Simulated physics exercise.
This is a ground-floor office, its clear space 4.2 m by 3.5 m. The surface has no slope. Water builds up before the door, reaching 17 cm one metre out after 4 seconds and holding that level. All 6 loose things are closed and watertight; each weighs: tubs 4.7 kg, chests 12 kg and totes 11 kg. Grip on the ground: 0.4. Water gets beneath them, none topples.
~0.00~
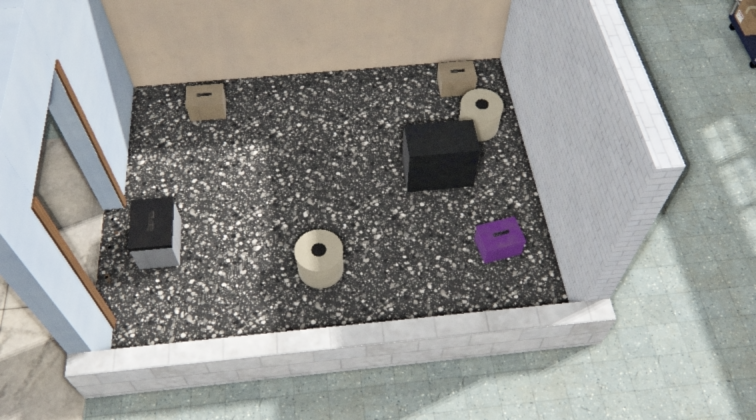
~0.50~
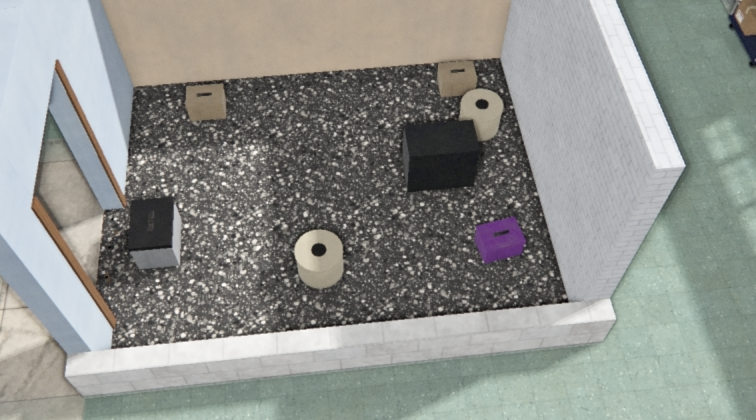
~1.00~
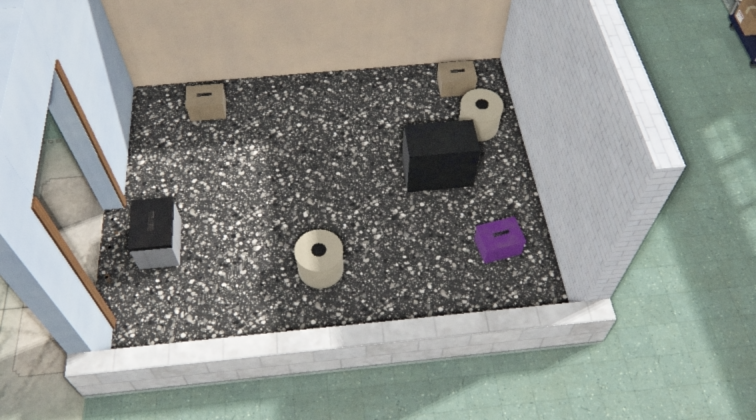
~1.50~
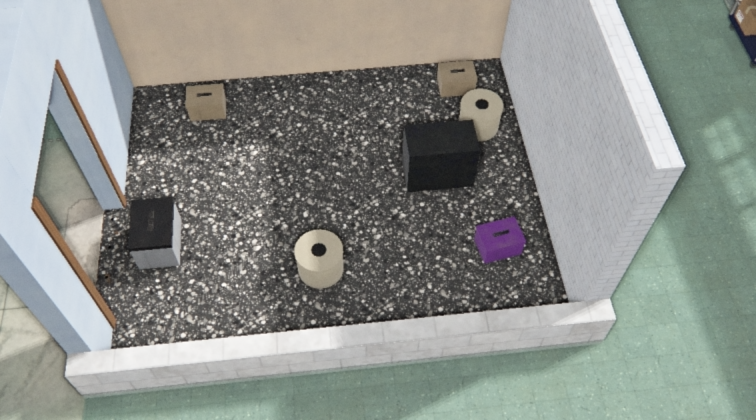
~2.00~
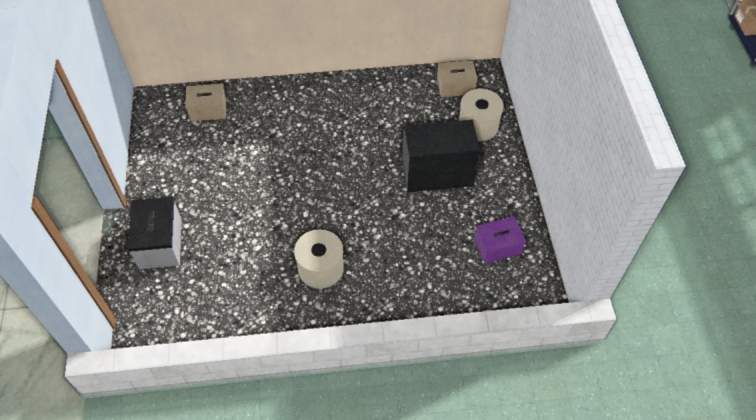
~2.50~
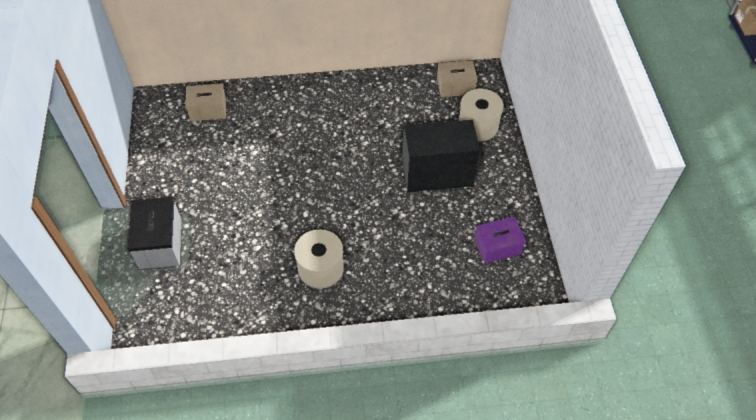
Water spreading over the ground outside a speckled-floored room and just inside its doorway, while the boxes and cream rolls stay still.
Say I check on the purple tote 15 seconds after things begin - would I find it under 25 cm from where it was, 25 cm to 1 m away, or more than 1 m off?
I'd say it gets moved far off.
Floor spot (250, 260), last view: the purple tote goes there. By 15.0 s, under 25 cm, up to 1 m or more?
Well, it gets shoved far.
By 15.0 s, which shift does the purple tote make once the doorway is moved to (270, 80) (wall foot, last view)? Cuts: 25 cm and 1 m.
With that change, the purple tote is swept well off.
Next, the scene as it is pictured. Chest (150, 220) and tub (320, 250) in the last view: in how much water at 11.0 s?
First roughly 10 cm, second roughly 10 cm.
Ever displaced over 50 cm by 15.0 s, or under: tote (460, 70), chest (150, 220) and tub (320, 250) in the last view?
In that order: Above, above, above.
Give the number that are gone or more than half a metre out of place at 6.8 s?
My count gives 2.
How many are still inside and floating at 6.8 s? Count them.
It comes to 1 of them.
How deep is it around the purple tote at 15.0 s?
11 cm, roughly.
After 3.5 s the purple tote is near (501, 234), 0.0 m from its start, aground; 0 afloat.
After 6.8 s the purple tote is near (503, 233), 0.0 m from its start, aground; 1 afloat.
After 11.0 s the purple tote is near (511, 144), 1.1 m from its start, aground; 4 afloat.
After 15.0 s the purple tote is near (379, 69), 2.4 m from its start, afloat; 5 afloat.
